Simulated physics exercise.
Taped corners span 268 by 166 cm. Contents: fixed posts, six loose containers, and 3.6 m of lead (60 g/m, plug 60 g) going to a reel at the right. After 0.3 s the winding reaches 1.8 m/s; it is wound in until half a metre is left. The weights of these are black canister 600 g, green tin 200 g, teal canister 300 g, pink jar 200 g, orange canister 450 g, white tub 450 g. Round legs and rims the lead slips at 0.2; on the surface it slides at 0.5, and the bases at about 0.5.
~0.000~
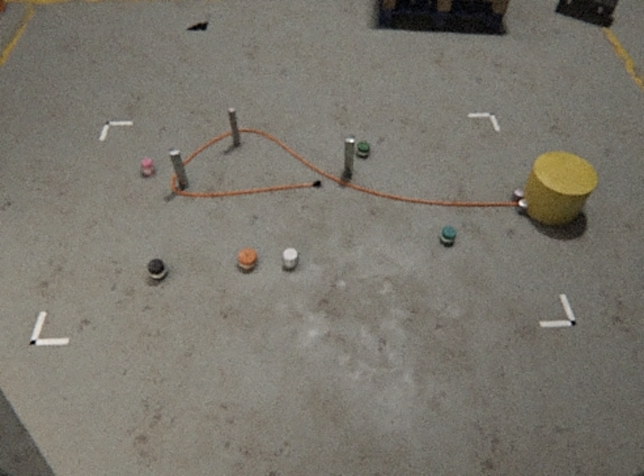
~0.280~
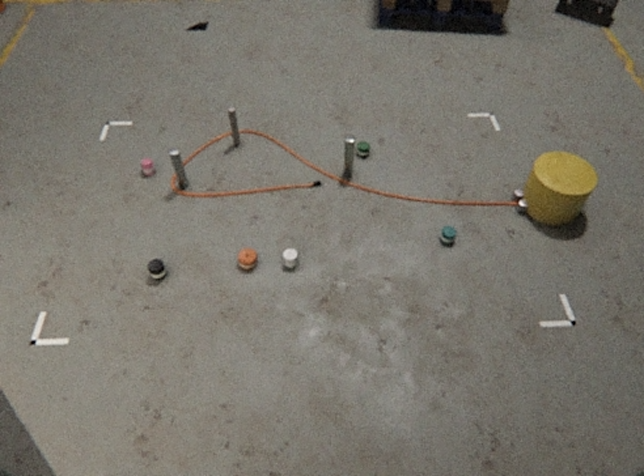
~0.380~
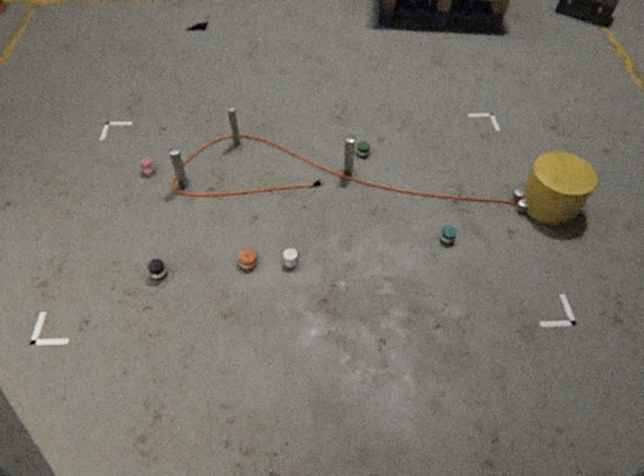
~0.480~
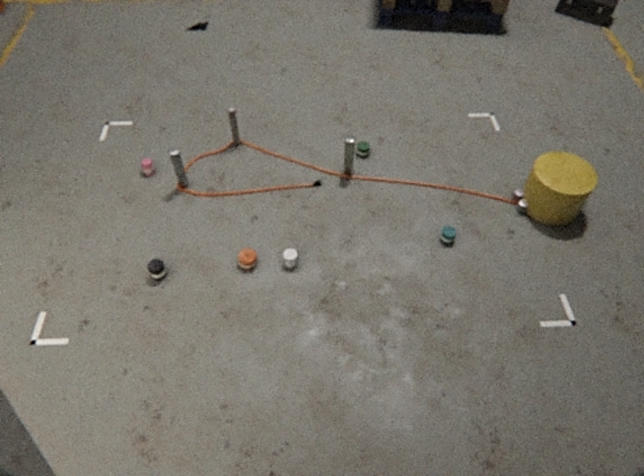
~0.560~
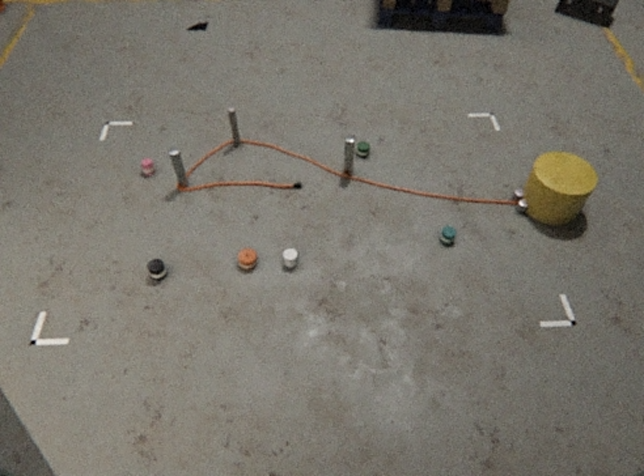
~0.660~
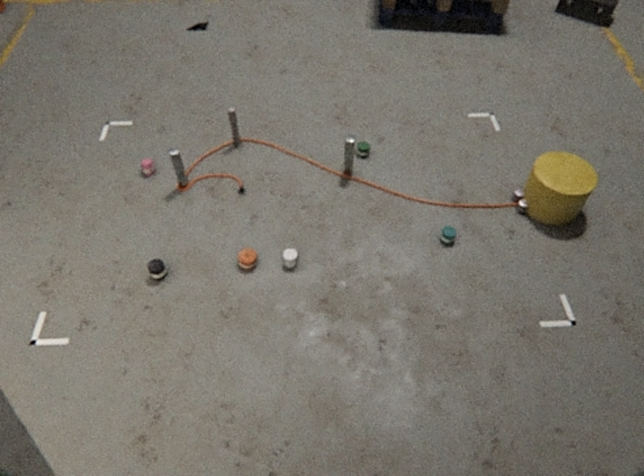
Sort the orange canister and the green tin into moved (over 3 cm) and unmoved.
Sorted: Orange canister unmoved, green tin moved.
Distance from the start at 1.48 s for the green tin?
Green tin: 0 cm.
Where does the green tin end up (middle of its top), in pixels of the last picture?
End position in the last picture: Approx. (418, 165).
By 1.1 s, plug at (193, 144); nothing else has moved.
By 1.5 s, plug at (379, 143); nothing else has moved.
By 1.9 s, plug at (475, 226); green tin 34 cm off its start at (409, 171), teal canister 10 cm off its start at (465, 239).
By 2.3 s, plug at (540, 210); green tin 37 cm off its start, teal canister 16 cm off its start.
By 3.1 s, plug at (539, 209); green tin 37 cm off its start at (418, 165), orange canister 0 cm off its start at (247, 256), teal canister 16 cm off its start at (476, 244).
